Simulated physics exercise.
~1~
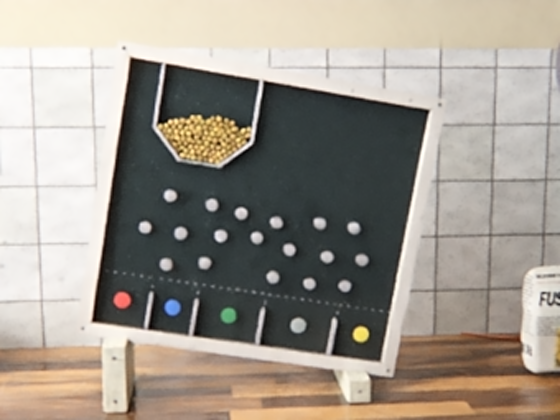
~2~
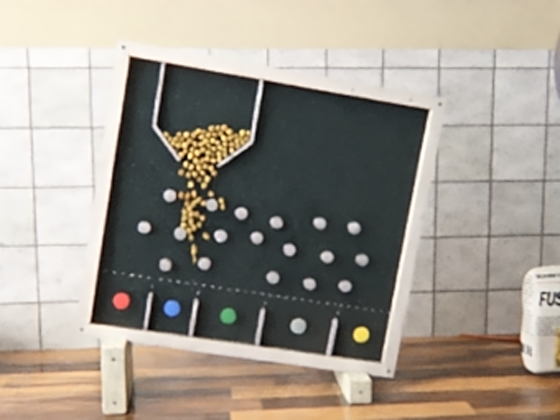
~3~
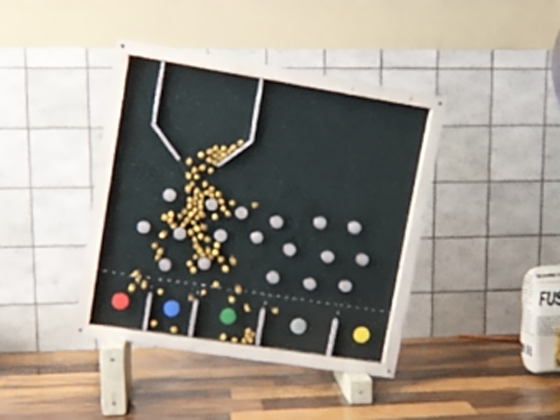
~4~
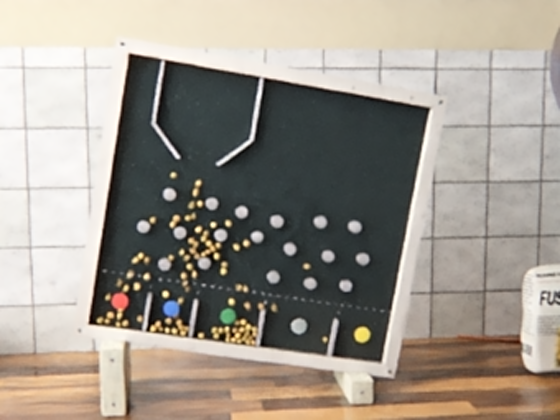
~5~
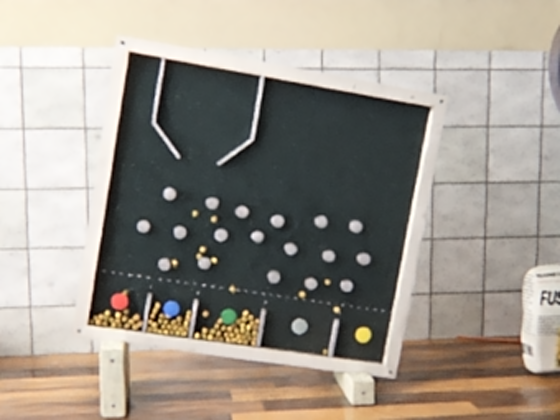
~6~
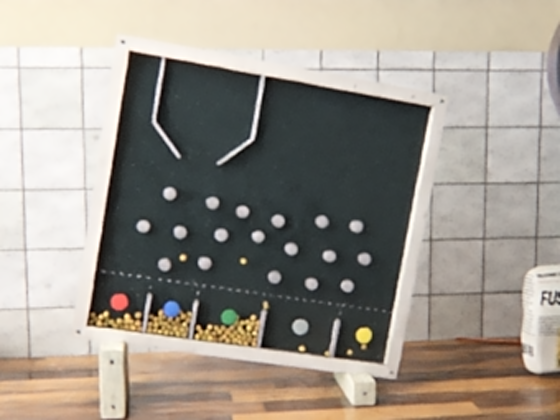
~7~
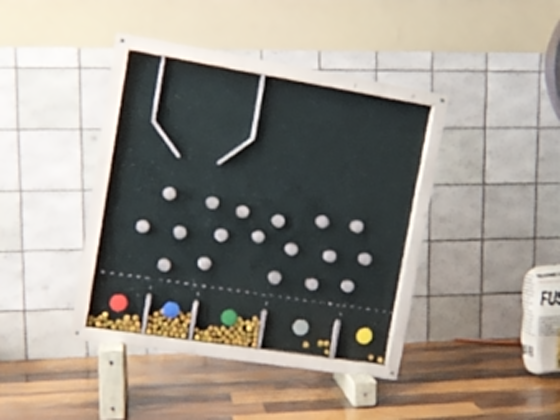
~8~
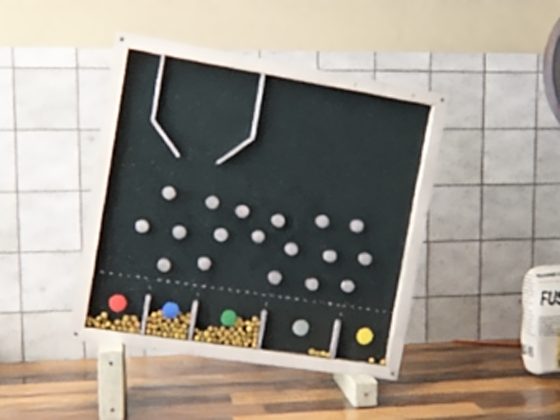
At the start, small golden beads fill a hopper at the upper left of a dark, slightly tilted board with a pale frame, standing on a wooden counter before a tiled wall. The beads pour out through the bottom of the hopper and scatter among the grey pegs below. They drop mostly into the red, blue and green bins, while a few bounce rightward towards the grey one. The hopper empties and the last stragglers fall. In the end the beads lie still, heaped most in the green and blue bins, fewer in red, a handful in grey, and practically none in yellow.
